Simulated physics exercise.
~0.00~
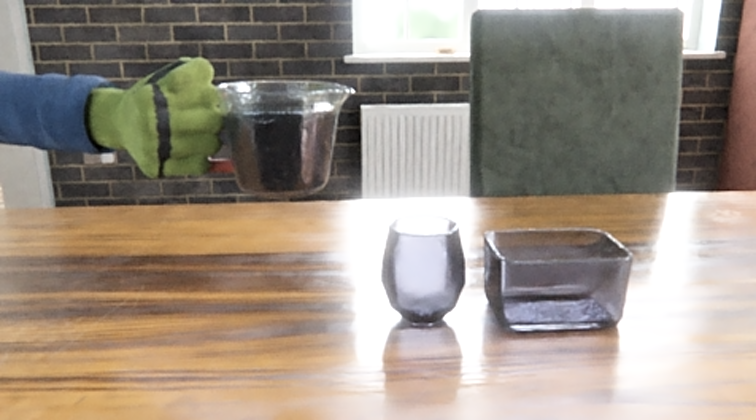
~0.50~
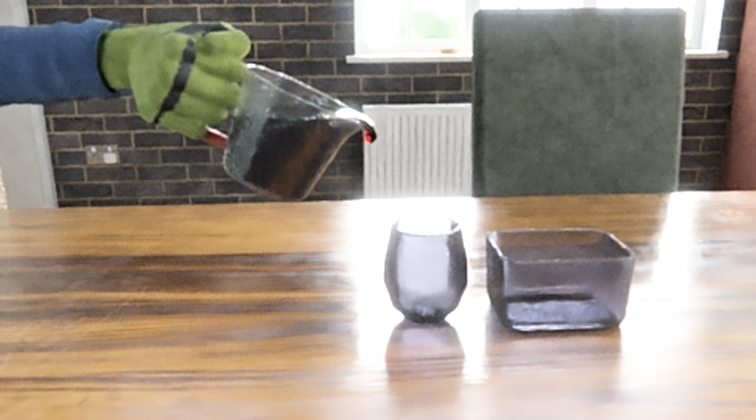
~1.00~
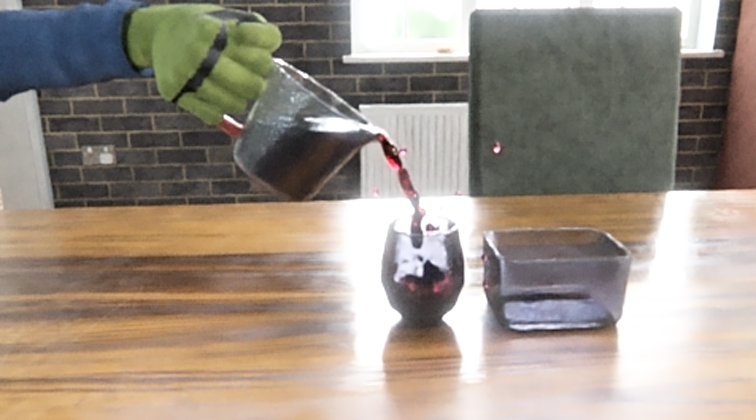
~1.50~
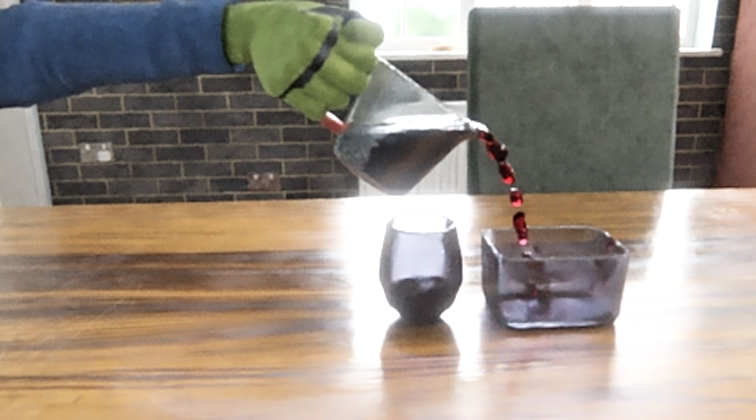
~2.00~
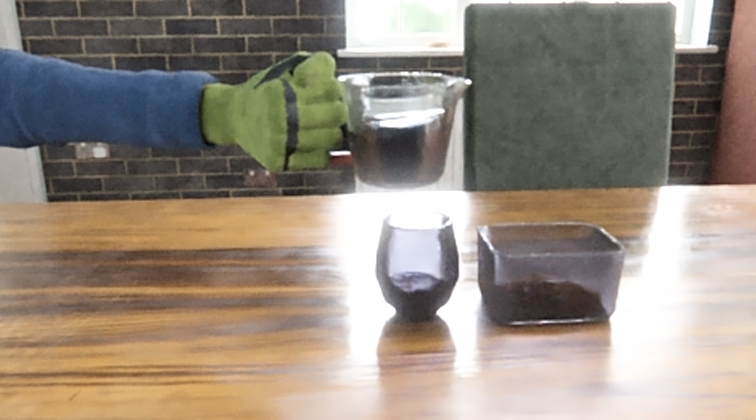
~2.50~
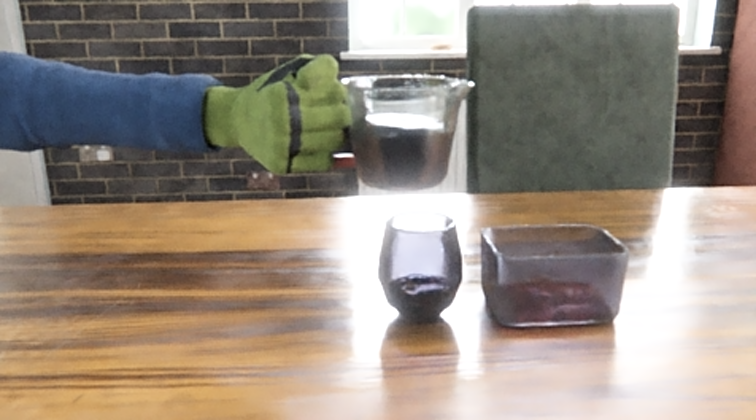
Green-gloved hand tipping dark red wine from a glass jug into a rounded glass, then a rectangular box, leaving both partly filled.
